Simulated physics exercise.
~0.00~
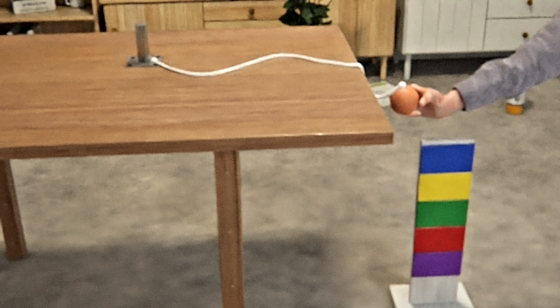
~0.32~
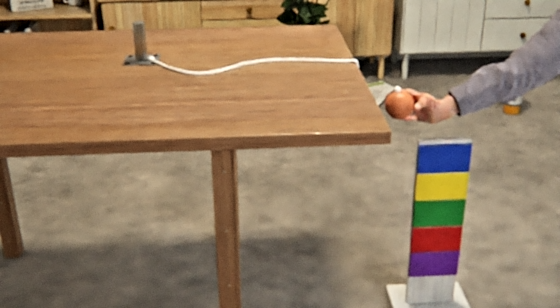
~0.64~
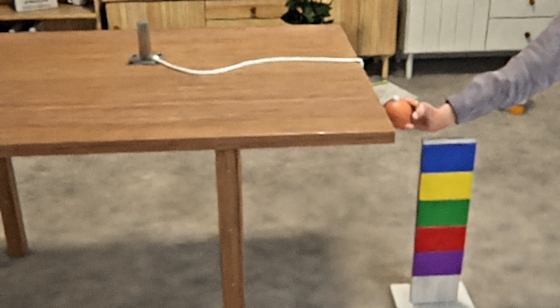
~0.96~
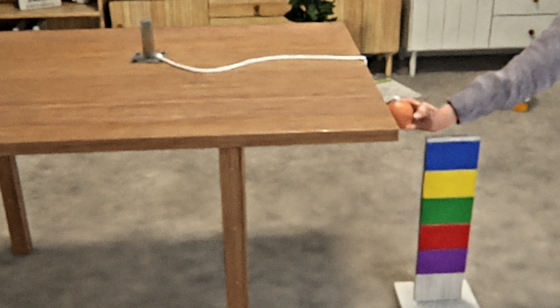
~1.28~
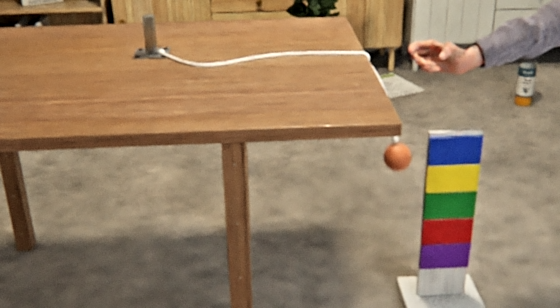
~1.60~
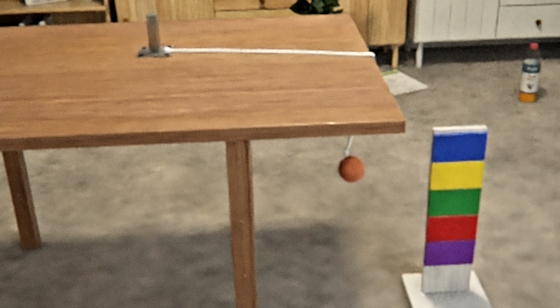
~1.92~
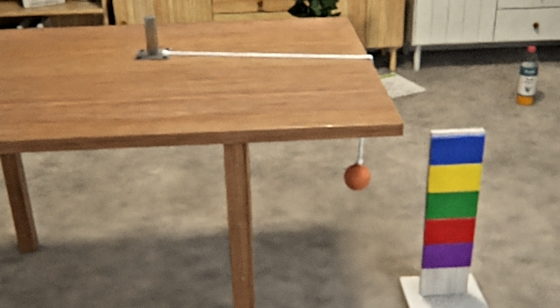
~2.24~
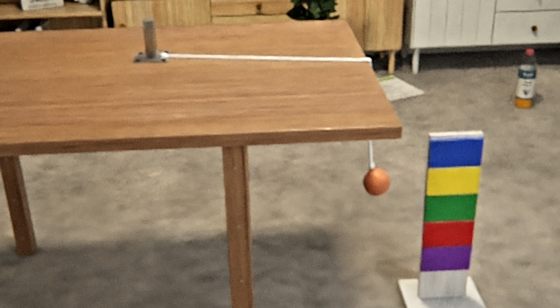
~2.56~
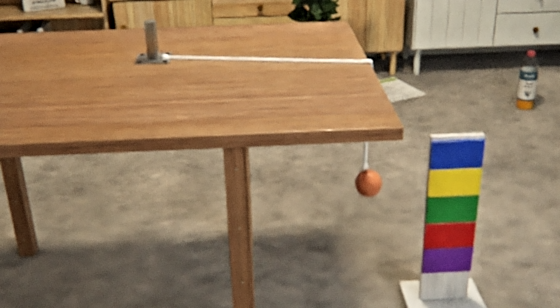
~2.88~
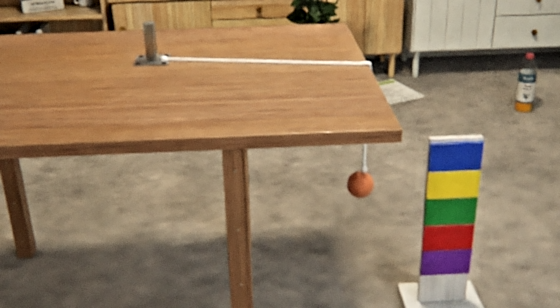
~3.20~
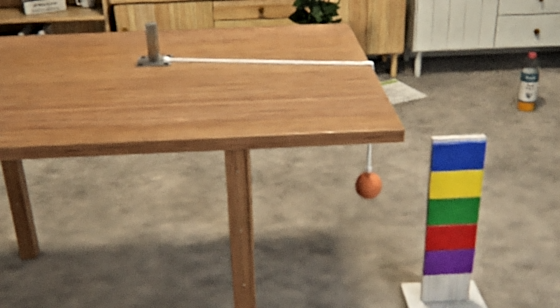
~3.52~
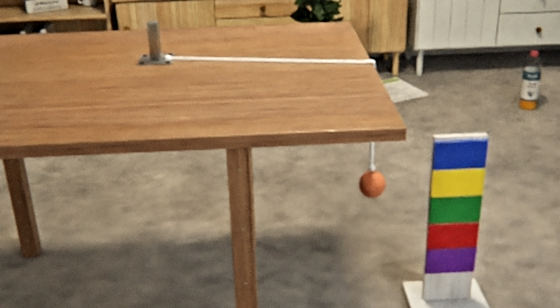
Orange ball held at a table's edge by a hand, then released, swinging on a white cord and settling level with the yellow band.
